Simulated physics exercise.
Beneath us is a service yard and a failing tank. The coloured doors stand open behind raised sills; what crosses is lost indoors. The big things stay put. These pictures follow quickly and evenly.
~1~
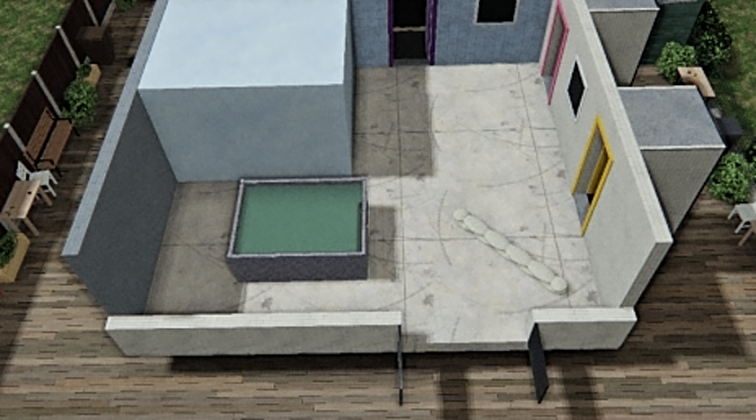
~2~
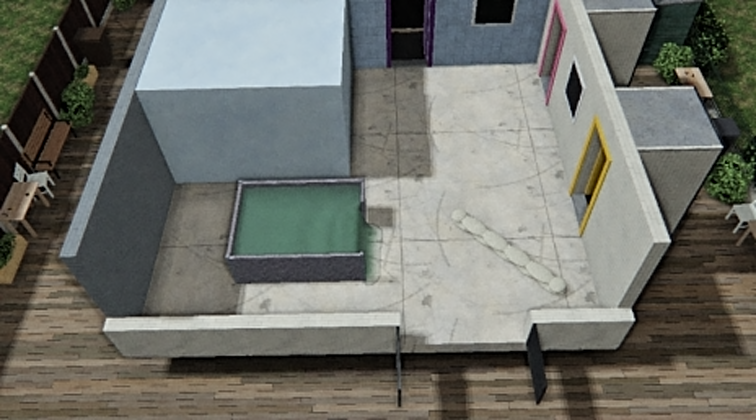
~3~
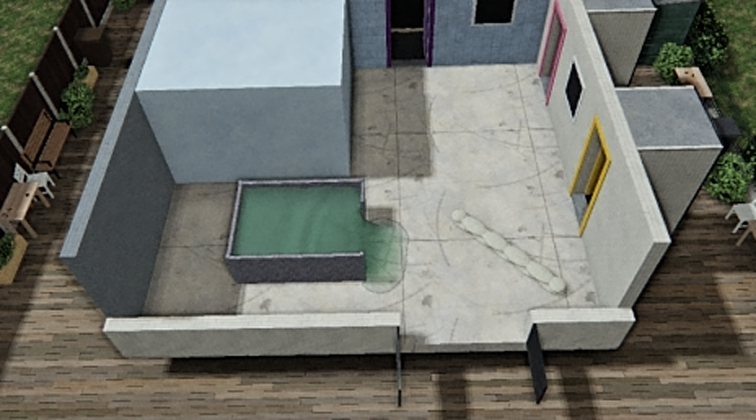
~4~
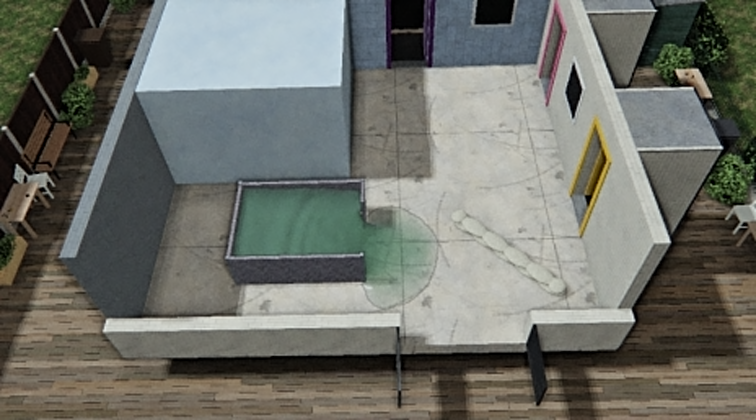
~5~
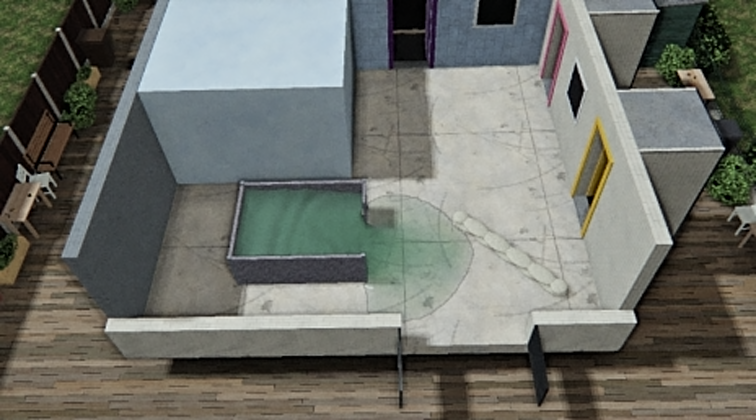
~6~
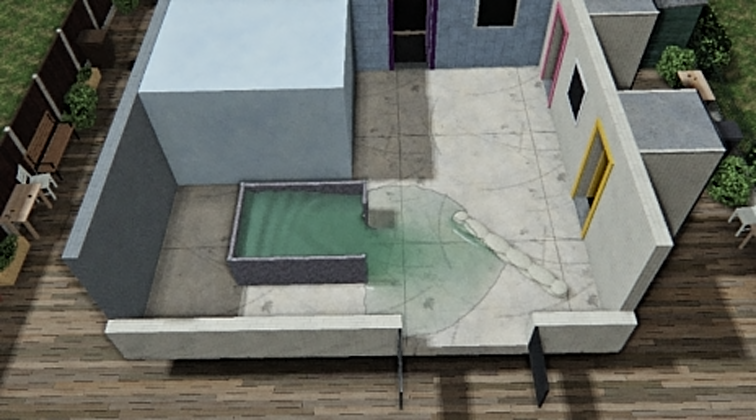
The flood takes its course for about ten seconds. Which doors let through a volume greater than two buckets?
Result: The pink door receives more than two buckets. The purple door receives more than two buckets. The yellow door receives no more than two buckets.
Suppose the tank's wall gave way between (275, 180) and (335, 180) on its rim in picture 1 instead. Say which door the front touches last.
That's the purple one.
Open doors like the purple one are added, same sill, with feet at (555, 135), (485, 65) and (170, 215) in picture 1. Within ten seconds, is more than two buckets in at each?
The first clears the line, the next clears the line, the last misses the line.
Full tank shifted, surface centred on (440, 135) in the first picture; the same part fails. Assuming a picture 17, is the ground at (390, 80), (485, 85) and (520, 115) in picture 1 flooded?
Bone-dry, soaked, soaked.
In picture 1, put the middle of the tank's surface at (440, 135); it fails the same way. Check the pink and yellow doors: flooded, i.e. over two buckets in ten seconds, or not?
Log - pink door: Limit exceeded; yellow door: Limit exceeded.
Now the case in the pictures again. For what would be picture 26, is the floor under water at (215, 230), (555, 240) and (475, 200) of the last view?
Same order as asked: Dry as before; drenched; drenched.
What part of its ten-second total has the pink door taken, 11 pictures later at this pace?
I'd say some 0 per cent.
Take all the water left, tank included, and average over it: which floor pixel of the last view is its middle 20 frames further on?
My reading is close to (429, 240).
A moment on, water covers 30 % of the floor; the pink door not reached, the purple door not reached, the yellow door not reached.
Next, water covers 40 % of the floor; the pink door not reached, the purple door not reached, the yellow door not reached.
Then, water covers 45 % of the floor; the pink door wet at the sill, nothing in, the purple door not reached, the yellow door wet at the sill, nothing in.
Later, water covers 60 % of the floor; the pink door under two buckets in, the purple door under two buckets in, the yellow door wet at the sill, nothing in.
In the end, water covers 75 % of the floor; the pink door over two buckets in, the purple door over two buckets in, the yellow door wet at the sill, nothing in.
